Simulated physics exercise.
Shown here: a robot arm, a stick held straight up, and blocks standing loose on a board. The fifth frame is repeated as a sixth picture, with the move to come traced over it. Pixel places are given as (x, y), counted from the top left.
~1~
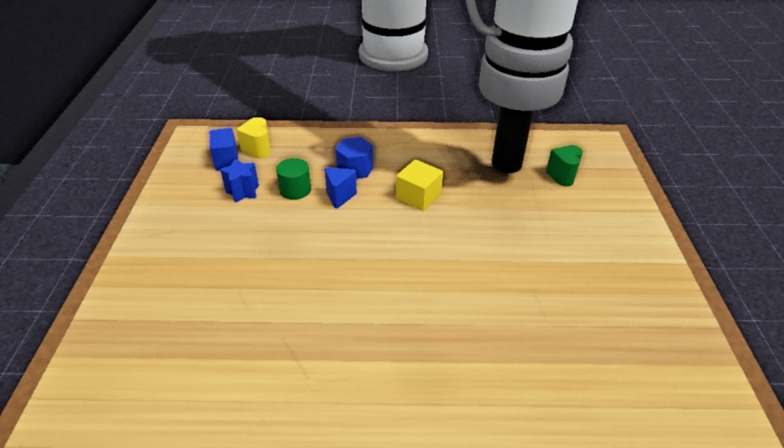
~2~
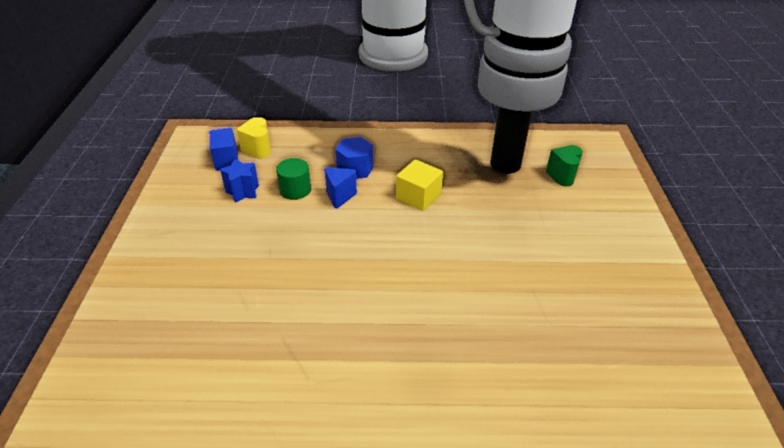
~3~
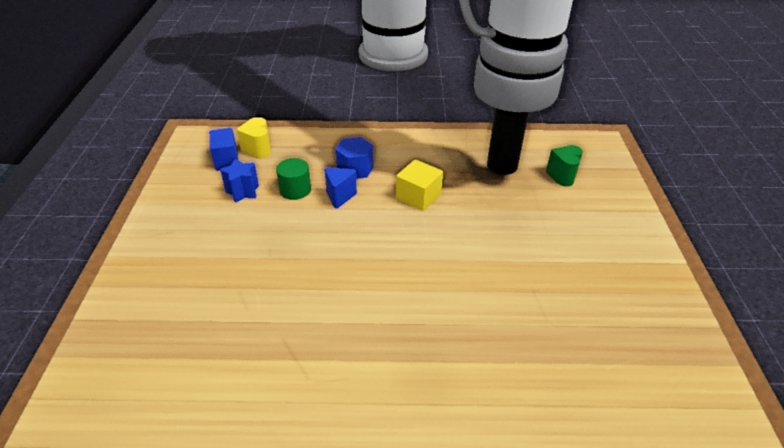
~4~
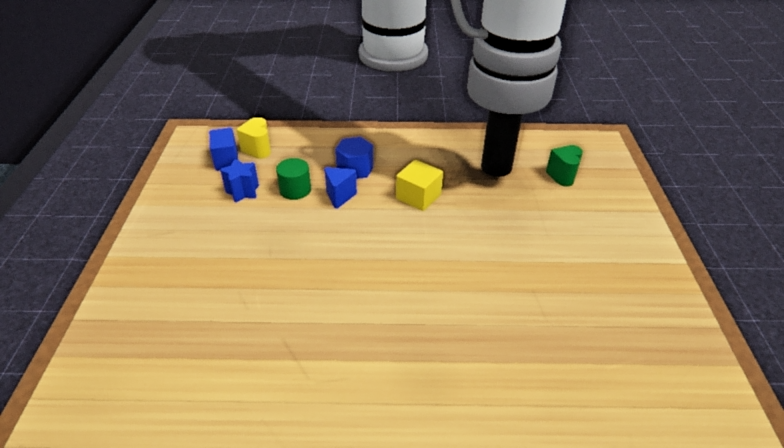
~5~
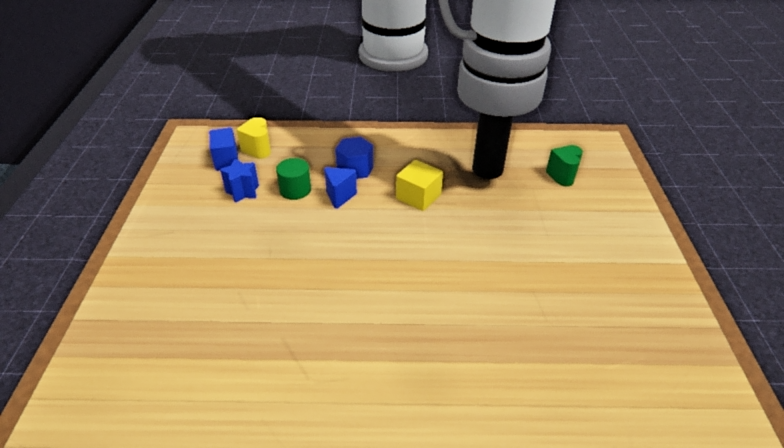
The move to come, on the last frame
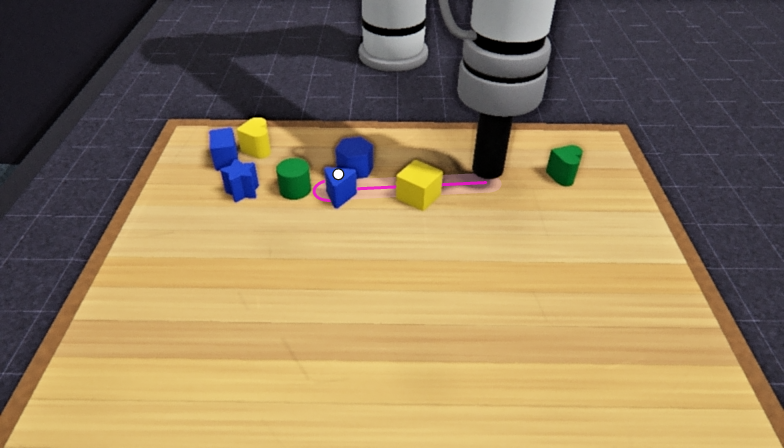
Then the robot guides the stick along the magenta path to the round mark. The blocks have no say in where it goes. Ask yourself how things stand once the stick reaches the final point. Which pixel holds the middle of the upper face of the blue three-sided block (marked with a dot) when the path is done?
Roughly at (307, 184).
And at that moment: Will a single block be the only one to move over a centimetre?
No, I don't think so.
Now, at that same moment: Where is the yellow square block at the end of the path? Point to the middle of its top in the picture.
Near (387, 186).
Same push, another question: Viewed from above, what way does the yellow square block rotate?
Twists anticlockwise.
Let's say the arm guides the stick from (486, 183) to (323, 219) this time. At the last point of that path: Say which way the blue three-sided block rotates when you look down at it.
Looking down, my answer is that the blue three-sided block rotates clockwise.
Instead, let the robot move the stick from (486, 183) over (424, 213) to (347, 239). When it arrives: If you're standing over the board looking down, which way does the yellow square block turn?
It spins clockwise.
The drawn path runs in a line from (486, 183) to (330, 190); the dot is on the blue three-sided block.
On the path given first. One third of the way, stick (435, 173); yellow square block (412, 176).
Two thirds of the way, stick (382, 175); yellow square block (387, 185), turned 35° anticlockwise.
At the end, stick (329, 178); blue three-sided block (307, 184), turned 60° anticlockwise; blue hexagonal block not moved; yellow square block (387, 186), turned 40° anticlockwise.
